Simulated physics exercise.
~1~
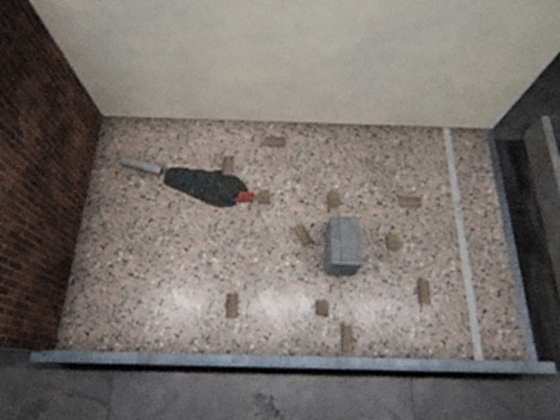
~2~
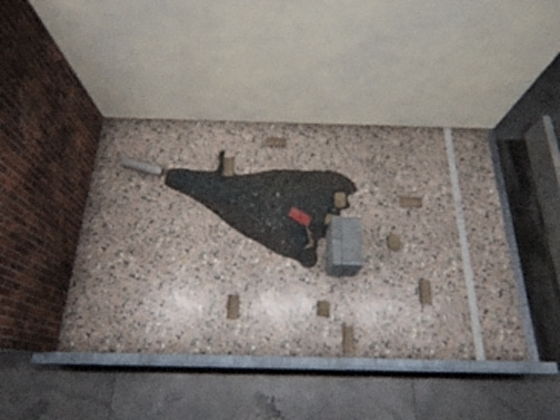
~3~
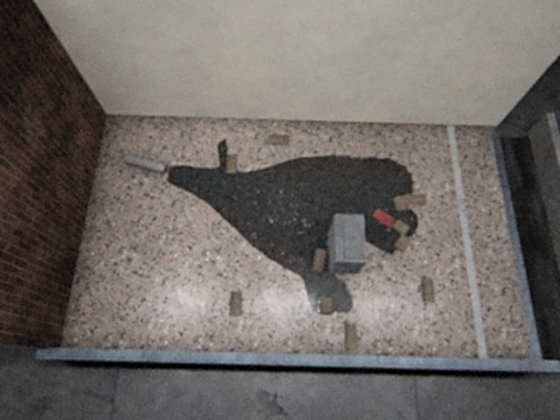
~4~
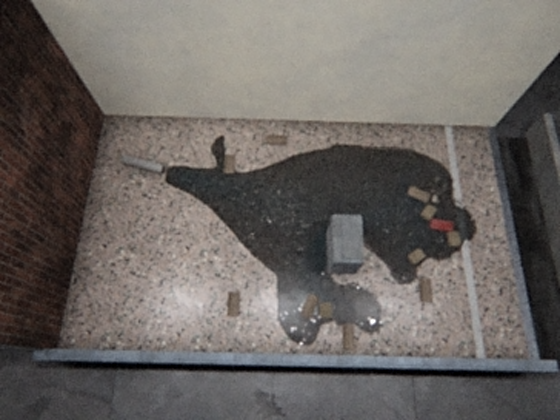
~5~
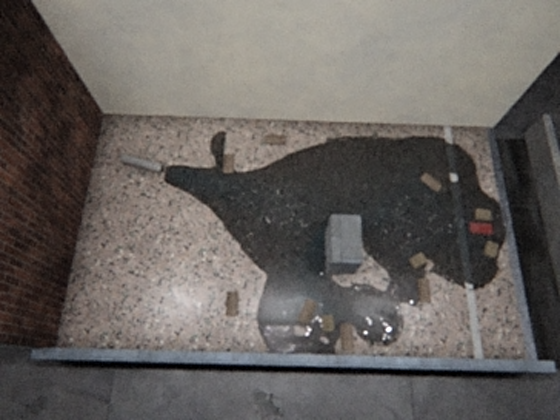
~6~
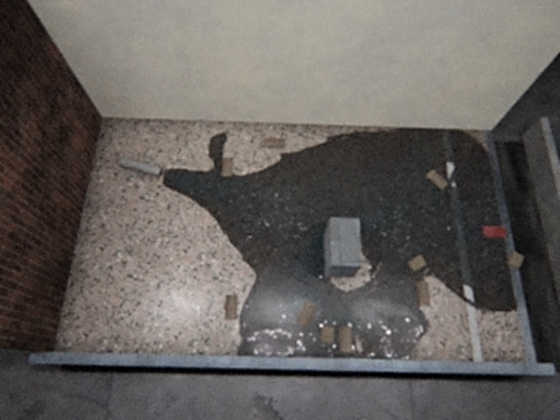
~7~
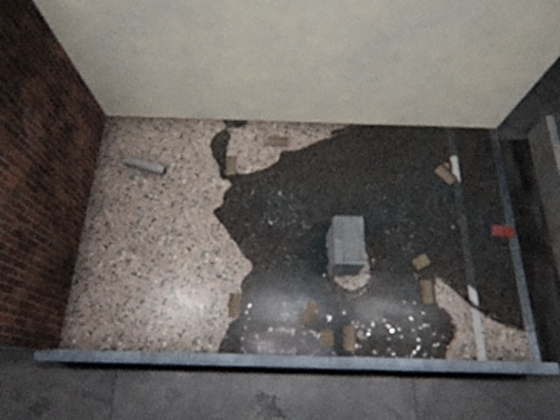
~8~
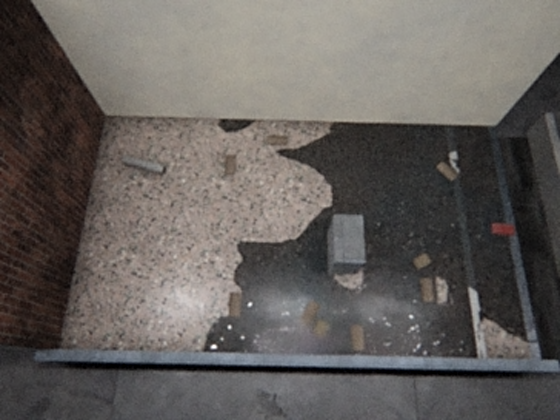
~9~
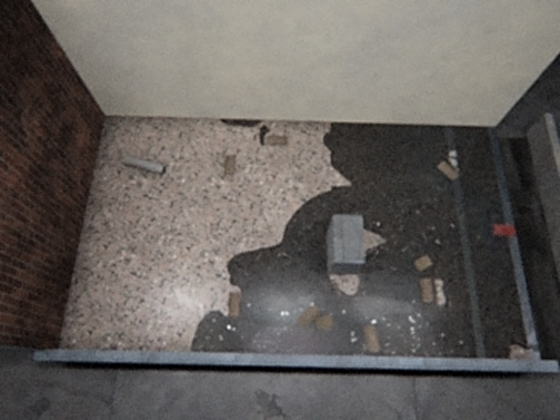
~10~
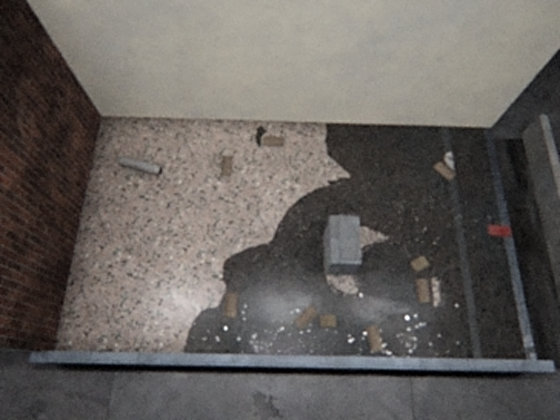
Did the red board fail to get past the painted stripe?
No, the water carried the red board over the stripe, and it ended up at the right-hand edge.
